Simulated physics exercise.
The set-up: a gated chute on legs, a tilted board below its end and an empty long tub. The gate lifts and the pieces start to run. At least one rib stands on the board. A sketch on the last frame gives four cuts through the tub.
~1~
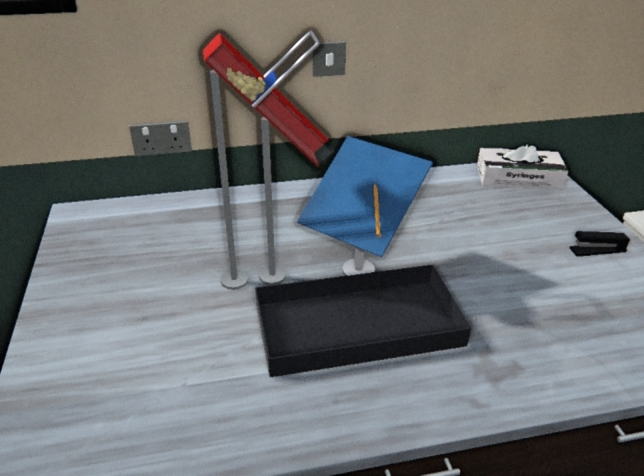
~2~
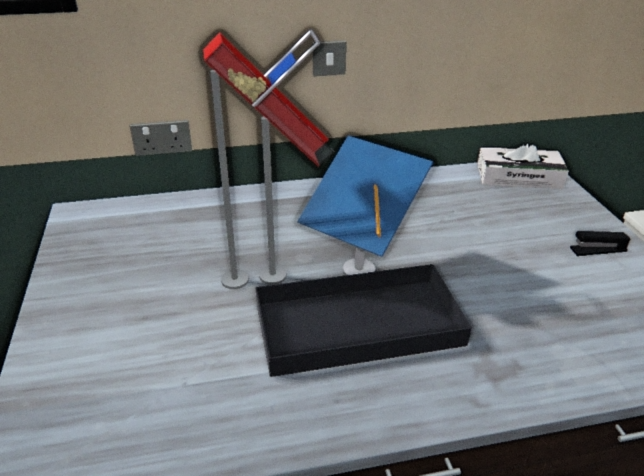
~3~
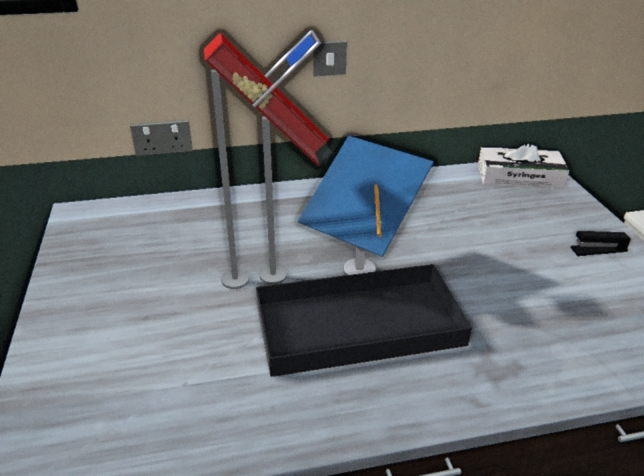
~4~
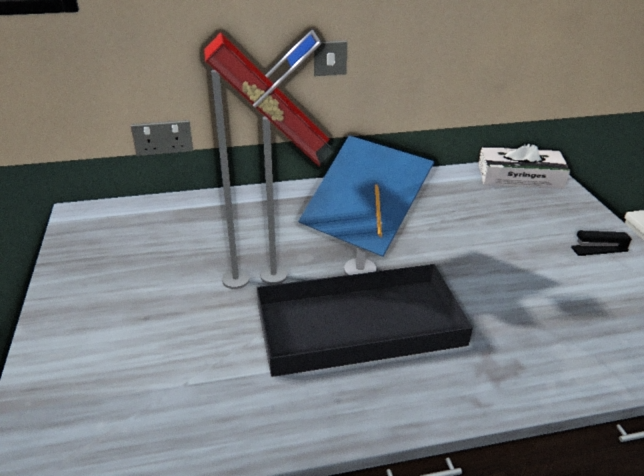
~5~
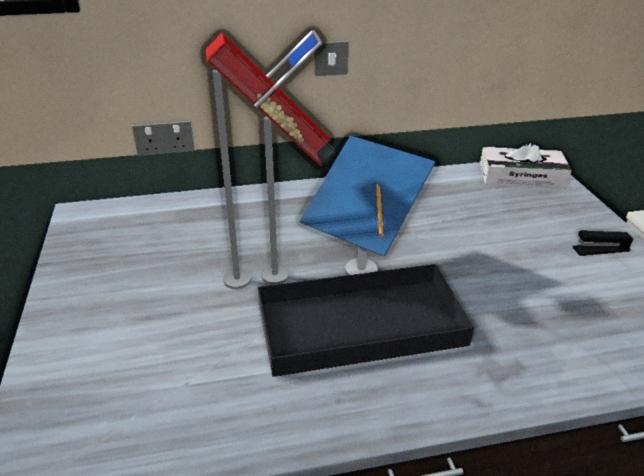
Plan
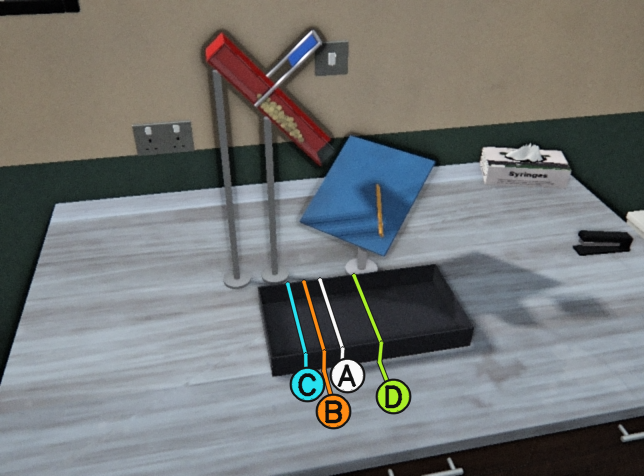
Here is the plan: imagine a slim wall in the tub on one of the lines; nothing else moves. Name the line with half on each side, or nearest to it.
Line A.
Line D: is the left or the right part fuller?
The left side.
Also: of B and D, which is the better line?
It is B.
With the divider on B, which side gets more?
The right side.
On the marked copy, line A crosses the front rim at (342, 348); line B crosses the front rim at (324, 350); line C crosses the front rim at (305, 353); line D crosses the front rim at (381, 342).
Choosing A, of what is caught, about half on the left of the divider, about half on the right.
Choosing B, of what is caught, about a quarter on the left of the divider, most on the right.
Choosing C, of what is caught, a small part on the left of the divider, nearly all on the right.
Choosing D, of what is caught, nearly all on the left of the divider, a small part on the right.
